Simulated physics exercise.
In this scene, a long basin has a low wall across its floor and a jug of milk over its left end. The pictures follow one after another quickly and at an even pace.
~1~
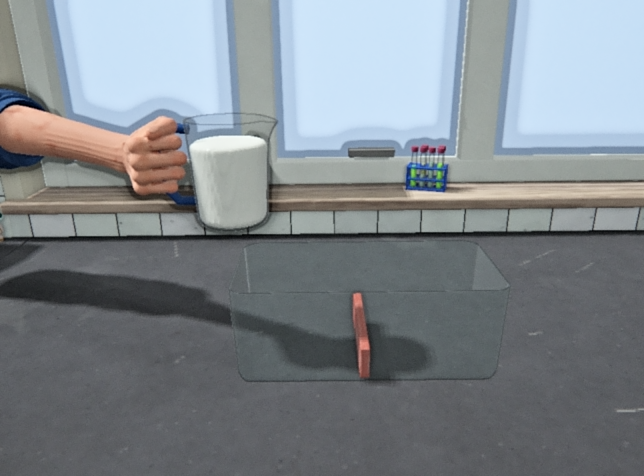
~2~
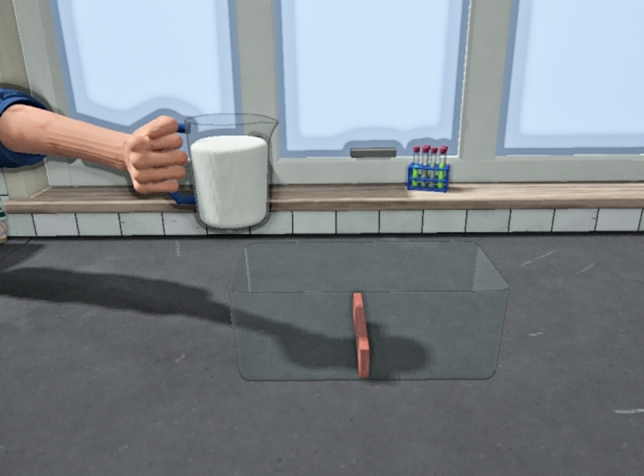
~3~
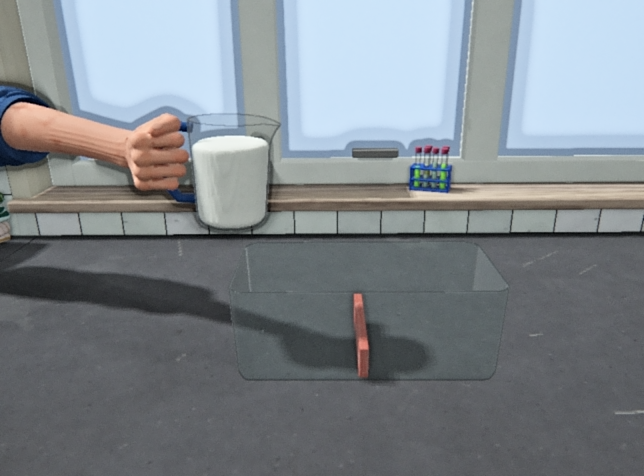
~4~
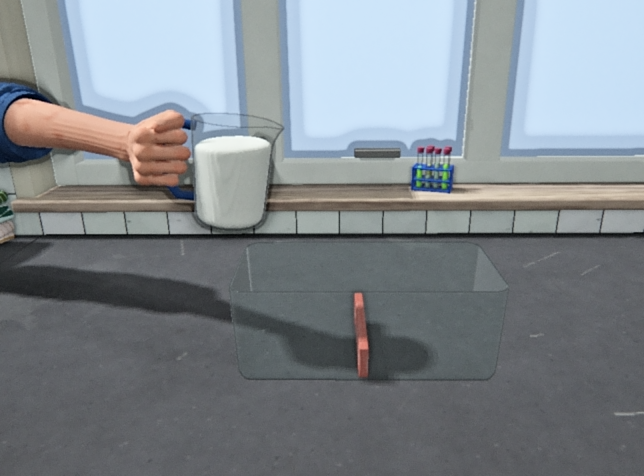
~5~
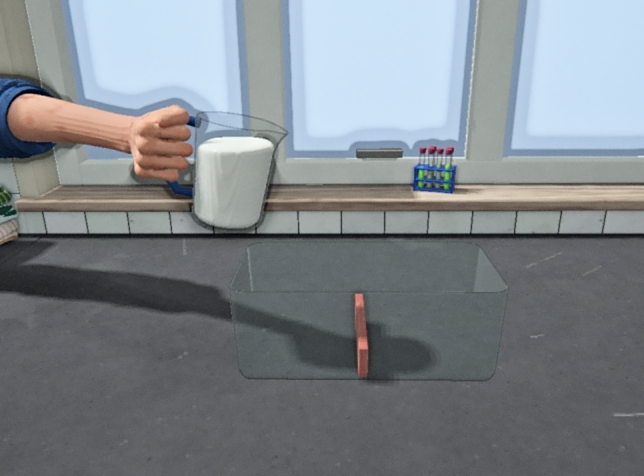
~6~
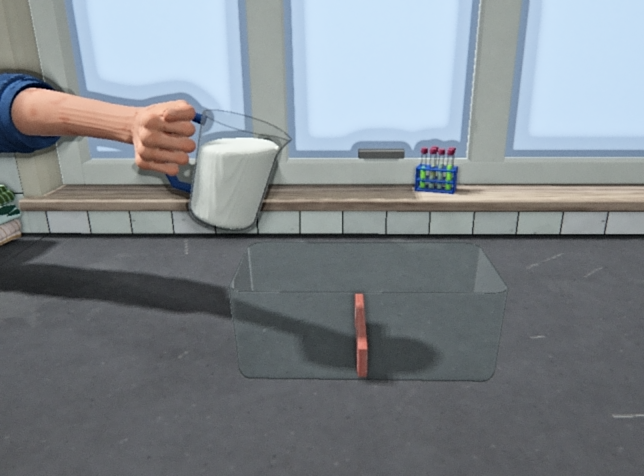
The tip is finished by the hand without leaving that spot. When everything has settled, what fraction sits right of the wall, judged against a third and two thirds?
The share right of the wall will be small, below one third.
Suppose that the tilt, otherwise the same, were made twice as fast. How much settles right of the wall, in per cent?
Close to 10 in a hundred.
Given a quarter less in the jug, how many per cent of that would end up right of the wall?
The share comes to roughly 5 per cent.
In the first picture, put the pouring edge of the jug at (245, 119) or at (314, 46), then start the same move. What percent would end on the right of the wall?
Estimate: 5 per cent, then 90 per cent.
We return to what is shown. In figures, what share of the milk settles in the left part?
Roughly 90 in a hundred.
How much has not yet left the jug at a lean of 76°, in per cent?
80 %.
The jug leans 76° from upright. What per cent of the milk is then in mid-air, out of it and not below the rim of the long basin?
Roughly 15 percent.
A moment on, the jug is tipped on its side and 79 per cent is still to pour, 6 is left of the wall and 0 right of it.
Next, the jug is tipped right over and 15 per cent is still to pour, 67 is left of the wall and 5 right of it.
Then the jug is tipped right over and 0 per cent is still to pour, 90 is left of the wall and 8 right of it.
Later the jug is tipped right over and 0 per cent is still to pour, 90 is left of the wall and 8 right of it.
At rest 90 per cent lies left of the wall, 8 right of it and 2 outside.
